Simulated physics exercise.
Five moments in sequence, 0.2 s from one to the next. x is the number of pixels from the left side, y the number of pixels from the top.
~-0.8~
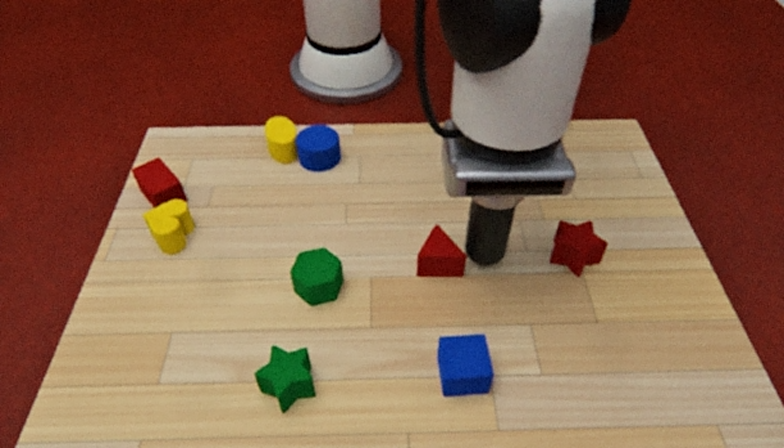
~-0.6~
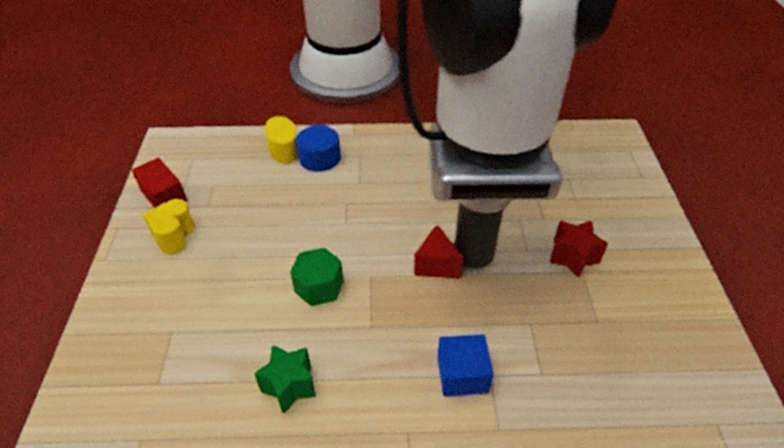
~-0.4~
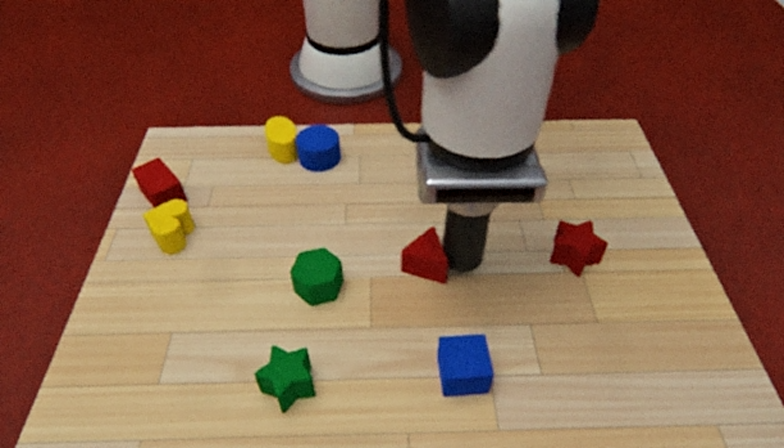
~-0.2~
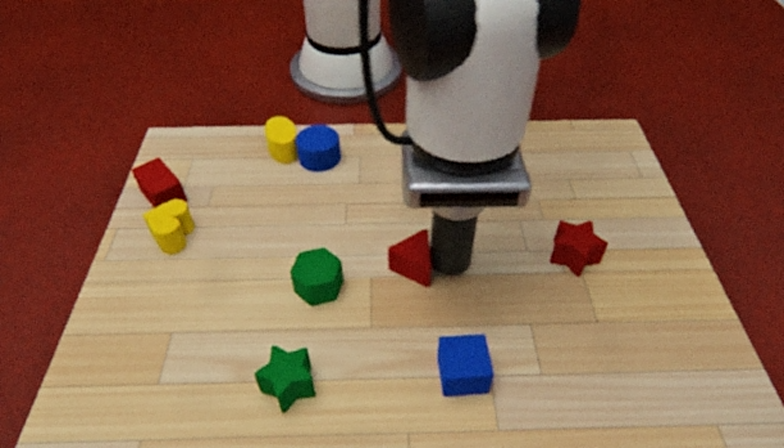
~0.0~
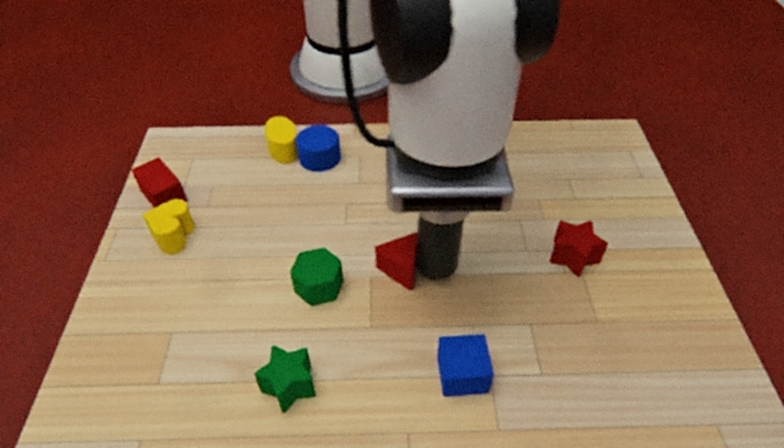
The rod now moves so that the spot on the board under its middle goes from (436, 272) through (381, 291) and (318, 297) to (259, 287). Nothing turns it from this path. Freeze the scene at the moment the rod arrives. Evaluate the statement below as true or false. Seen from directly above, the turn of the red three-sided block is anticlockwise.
That is false.
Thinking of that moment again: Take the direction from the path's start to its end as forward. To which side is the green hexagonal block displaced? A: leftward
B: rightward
The one that fits is B, rightward.
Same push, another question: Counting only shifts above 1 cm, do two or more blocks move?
Yes, that is what happens.
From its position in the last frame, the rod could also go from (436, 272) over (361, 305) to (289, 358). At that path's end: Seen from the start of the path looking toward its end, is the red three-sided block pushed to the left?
That would be a no.
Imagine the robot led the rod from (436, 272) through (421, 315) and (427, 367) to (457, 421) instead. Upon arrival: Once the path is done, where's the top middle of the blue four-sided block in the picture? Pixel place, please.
It comes to (509, 391).
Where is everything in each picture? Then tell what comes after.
In the first picture, rod's lower end (485, 250); green star-shaped block (285, 367); green hexagonal block (316, 266); red three-sided block (440, 245).
In the second picture, rod (474, 253); blocks still.
In the third picture, rod (462, 256); red three-sided block (428, 246).
In the fourth picture, rod (450, 259); red three-sided block (415, 247).
In the fifth picture, rod (437, 263); green star-shaped block (285, 367); green hexagonal block (316, 266); red three-sided block (402, 249).
What follows on the original path. One third of the way, rod (379, 283); red three-sided block (353, 251), turned 30° clockwise.
Two thirds of the way, rod (315, 288); green hexagonal block (274, 258); red three-sided block (338, 244), turned 70° clockwise.
At the end, rod (257, 278); green star-shaped block still; green hexagonal block (237, 238), turned 45° clockwise; red three-sided block (338, 244), turned 70° clockwise.
